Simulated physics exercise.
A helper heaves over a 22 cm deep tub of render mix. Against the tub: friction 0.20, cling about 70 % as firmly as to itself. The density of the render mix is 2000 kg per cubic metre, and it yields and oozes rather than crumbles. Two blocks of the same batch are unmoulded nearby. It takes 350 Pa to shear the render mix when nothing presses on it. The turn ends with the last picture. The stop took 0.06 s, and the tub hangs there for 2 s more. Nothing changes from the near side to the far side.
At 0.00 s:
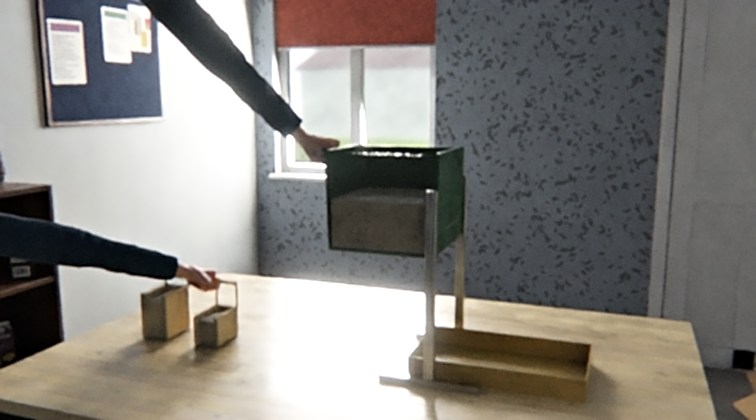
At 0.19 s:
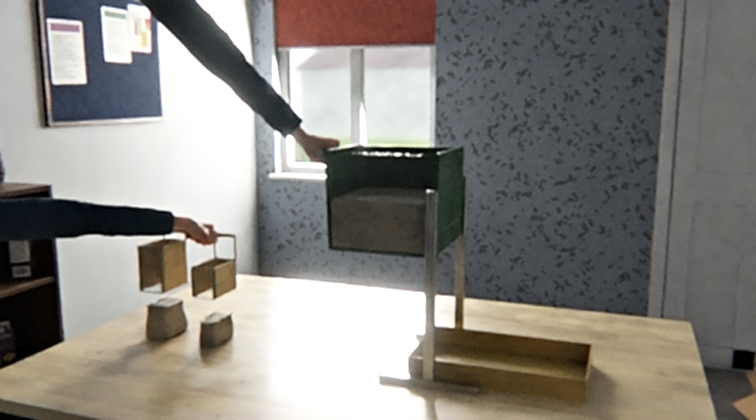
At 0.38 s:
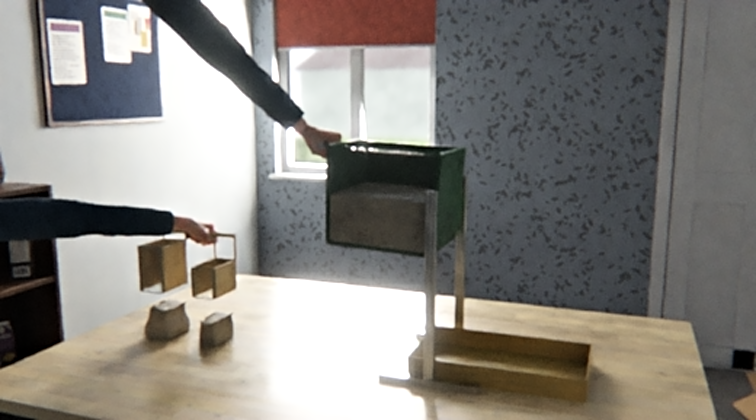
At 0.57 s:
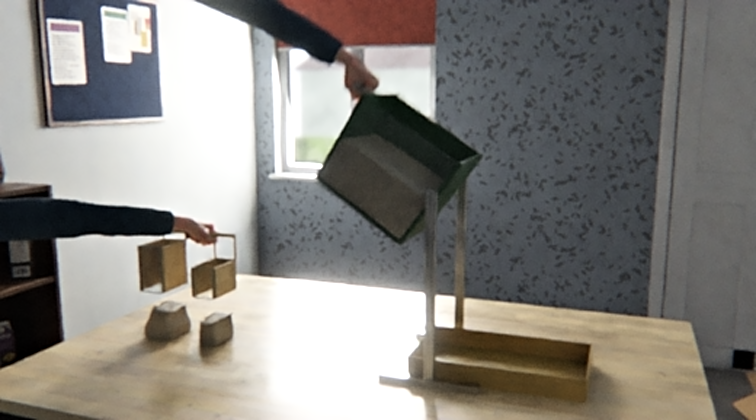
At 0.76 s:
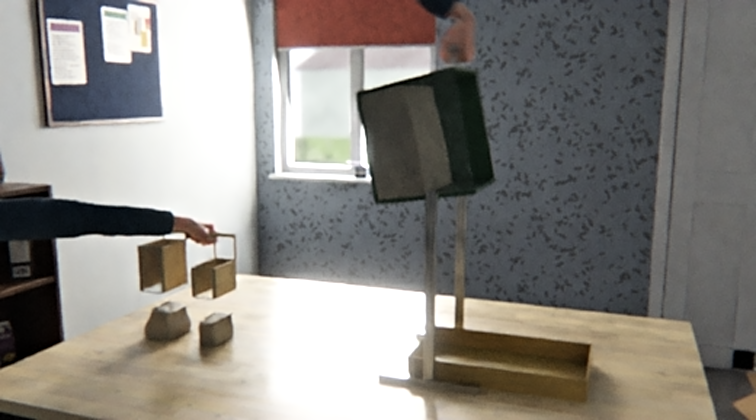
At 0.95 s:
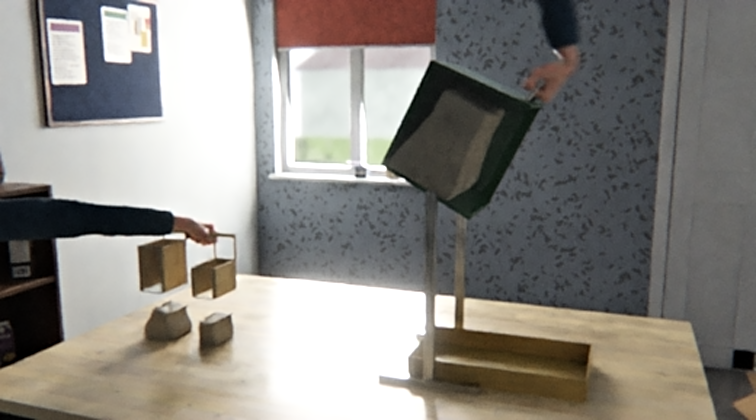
One hand lifts two small moulds off blocks, then another turns a green tub clockwise.
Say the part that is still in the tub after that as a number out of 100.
Close to 0 per cent.
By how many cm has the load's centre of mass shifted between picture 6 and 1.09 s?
Roughly 15 cm.
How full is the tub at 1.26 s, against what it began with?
About 3 %.
After 1.09 s, the tub is at 116 degrees and holds 47 %.
After 1.26 s, the tub is at 116 degrees and holds 3 %.
After 1.43 s, the tub is at 116 degrees and holds 0 %.
After 1.60 s, the tub is at 116 degrees and holds 0 %.
After 2.95 s, the tub is at 116 degrees and holds 0 %.
